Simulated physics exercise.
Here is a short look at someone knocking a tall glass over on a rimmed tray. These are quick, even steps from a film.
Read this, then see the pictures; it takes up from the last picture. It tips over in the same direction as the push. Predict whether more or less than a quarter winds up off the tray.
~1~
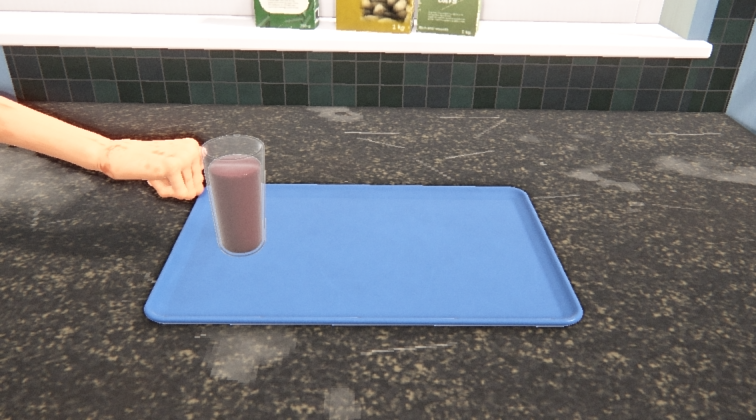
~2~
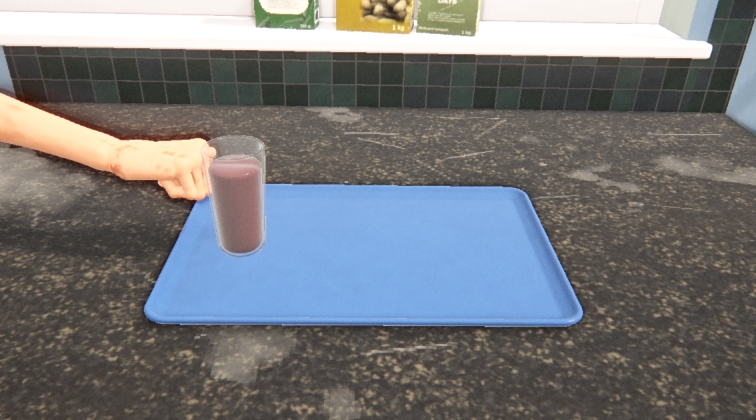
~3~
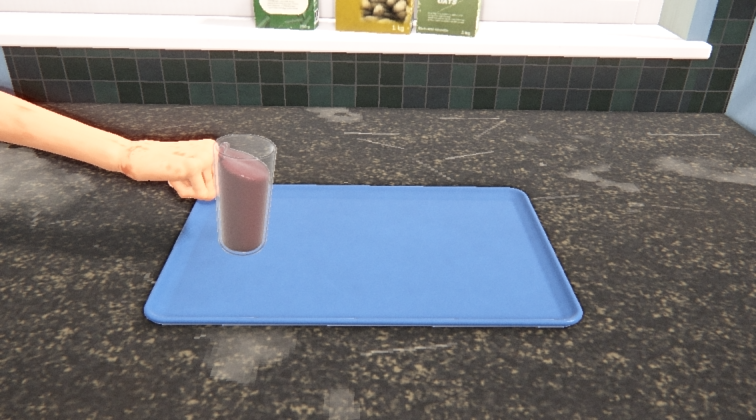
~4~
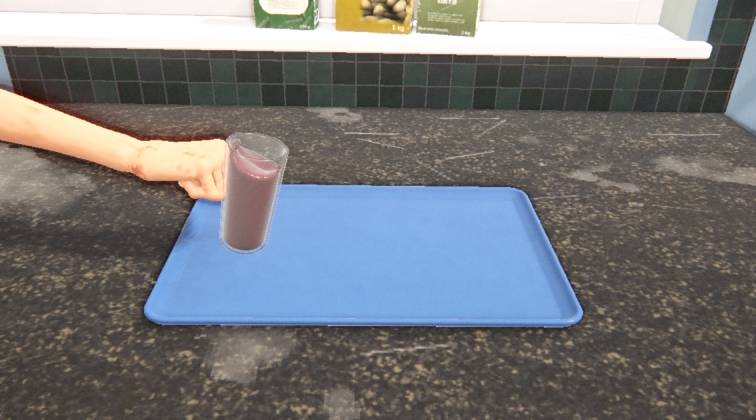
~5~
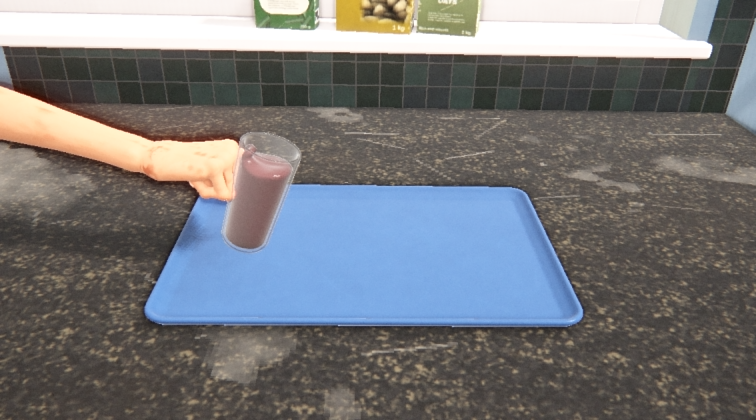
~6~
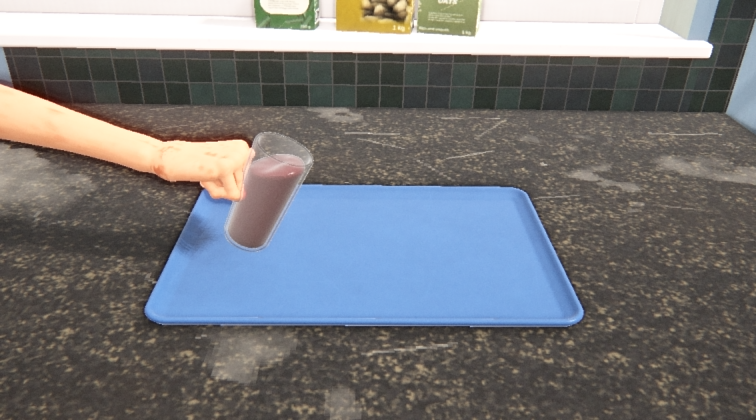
Tray keeps under three quarters.
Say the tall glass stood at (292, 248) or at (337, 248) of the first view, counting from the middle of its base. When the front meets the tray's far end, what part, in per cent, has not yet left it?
65 % and 70 %.
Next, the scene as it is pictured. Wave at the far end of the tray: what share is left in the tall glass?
55 % or thereabouts.
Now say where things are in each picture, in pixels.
Tilt 0°; right rim (262, 149); surface from (209, 163) to (261, 163); the tray's far rim is at (549, 244); the tray is clear ahead, in the first frame.
Tilt 0°; right rim (262, 149); surface from (209, 163) to (261, 164), in the second frame.
Tilt 6°; right rim (274, 151); surface from (221, 145) to (268, 168), in the third frame.
Tilt 12°; right rim (286, 153); surface from (230, 145) to (282, 167), in the fourth frame.
Tilt 18°; right rim (299, 157); surface from (239, 165) to (293, 165), in the fifth frame.
Tilt 25°; right rim (311, 162); surface from (243, 178) to (304, 161), in the sixth frame.
A moment on, the tall glass lies on its side and 99 per cent is in the glass, 0 on the tray and 1 above or beyond its rim.
Next, the tall glass lies on its side and 61 per cent is in the glass, 33 on the tray and 6 above or beyond its rim.
Then the tall glass lies on its side and 38 per cent is in the glass, 43 on the tray and 18 above or beyond its rim.
Later the tall glass lies on its side and 22 per cent is in the glass, 37 on the tray and 41 above or beyond its rim.
In the end 58 per cent is held by tray and glass, 42 is off the tray.
